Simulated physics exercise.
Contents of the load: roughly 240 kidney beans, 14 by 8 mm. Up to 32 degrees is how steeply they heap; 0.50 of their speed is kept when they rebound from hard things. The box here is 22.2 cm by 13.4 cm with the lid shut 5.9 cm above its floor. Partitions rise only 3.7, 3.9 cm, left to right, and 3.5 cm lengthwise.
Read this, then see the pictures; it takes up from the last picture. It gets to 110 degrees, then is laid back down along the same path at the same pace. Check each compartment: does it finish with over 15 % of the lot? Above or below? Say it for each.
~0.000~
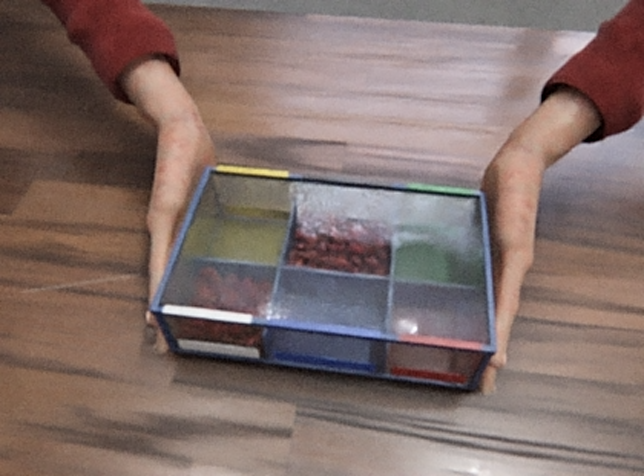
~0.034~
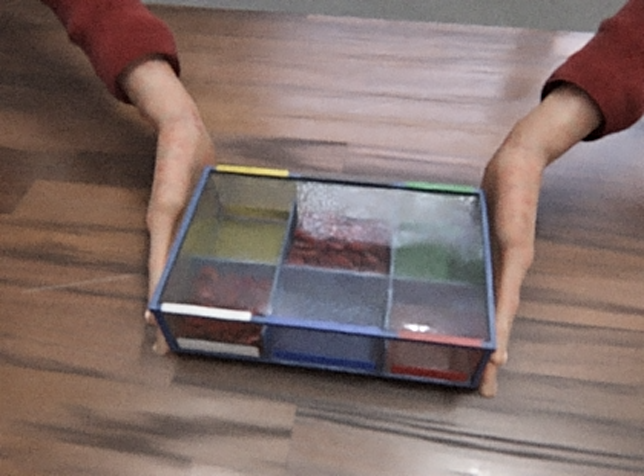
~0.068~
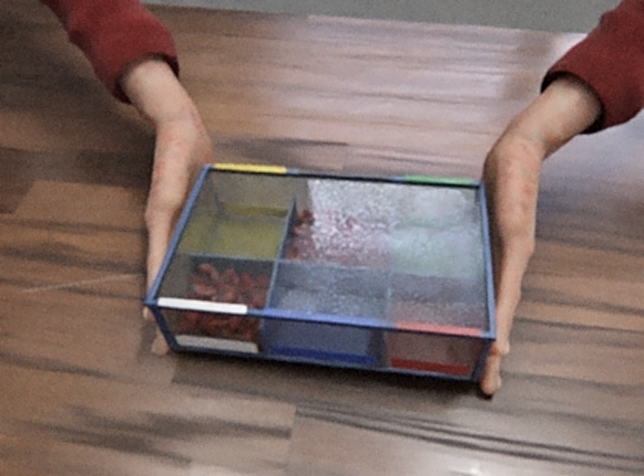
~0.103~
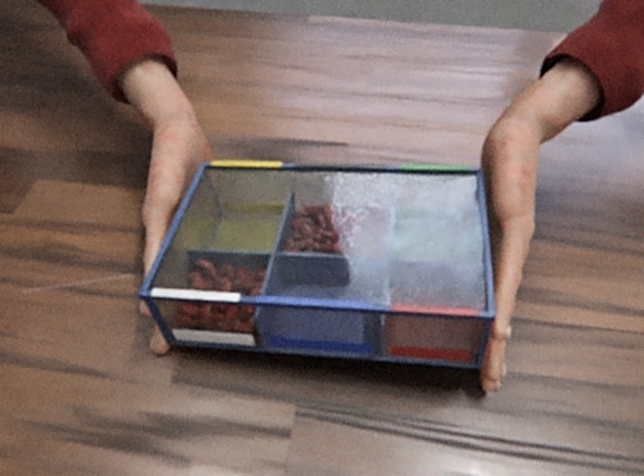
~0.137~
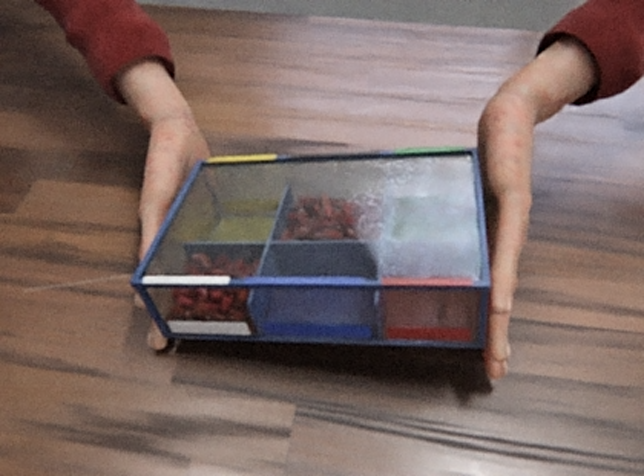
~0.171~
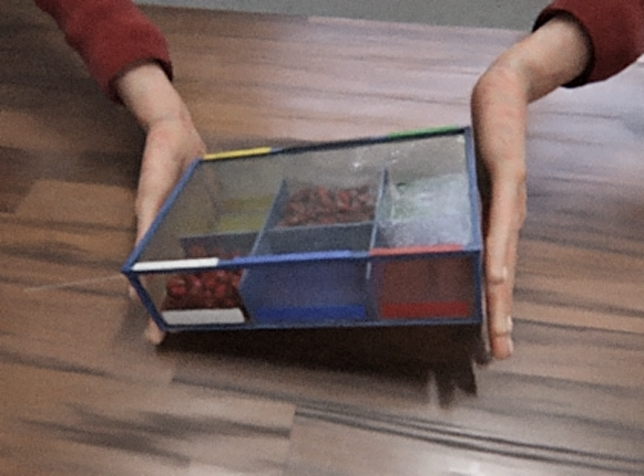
Red: Below, blue: Below, green: Below, yellow: Above, white: Above, black: Above.
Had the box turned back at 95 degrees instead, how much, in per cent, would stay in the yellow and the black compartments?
The yellow compartment would hold 35 per cent, the black one 40 per cent.
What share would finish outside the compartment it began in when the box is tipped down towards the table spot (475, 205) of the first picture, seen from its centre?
Something like 50 per cent of the pieces.
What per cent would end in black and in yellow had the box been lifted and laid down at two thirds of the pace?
Black 25 %; yellow 45 %.
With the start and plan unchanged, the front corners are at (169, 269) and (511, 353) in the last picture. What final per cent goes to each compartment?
By the end, red has 45%, blue has 0%, green has 40%, yellow has 0%, white has 0% and black has 15%.
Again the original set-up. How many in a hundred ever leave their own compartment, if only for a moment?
Close to 45 percent.
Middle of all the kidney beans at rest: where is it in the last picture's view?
Centre at rest: Approx. (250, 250) px.
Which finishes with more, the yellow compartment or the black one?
More ends up in the yellow one.
Then, at 0.83 s, tilt 110 degrees; yellow 20 %, white 35 %, black 45 %.
Then, at 1.26 s, tilt 48 degrees; yellow 45 %, white 30 %, black 25 %.
After 1.77 s, tilt 0 degrees; yellow 45 %, white 30 %, black 25 %.
At rest (2.3 s), red 0 %, blue 0 %, green 0 %, yellow 45 %, white 30 %, black 25 %.
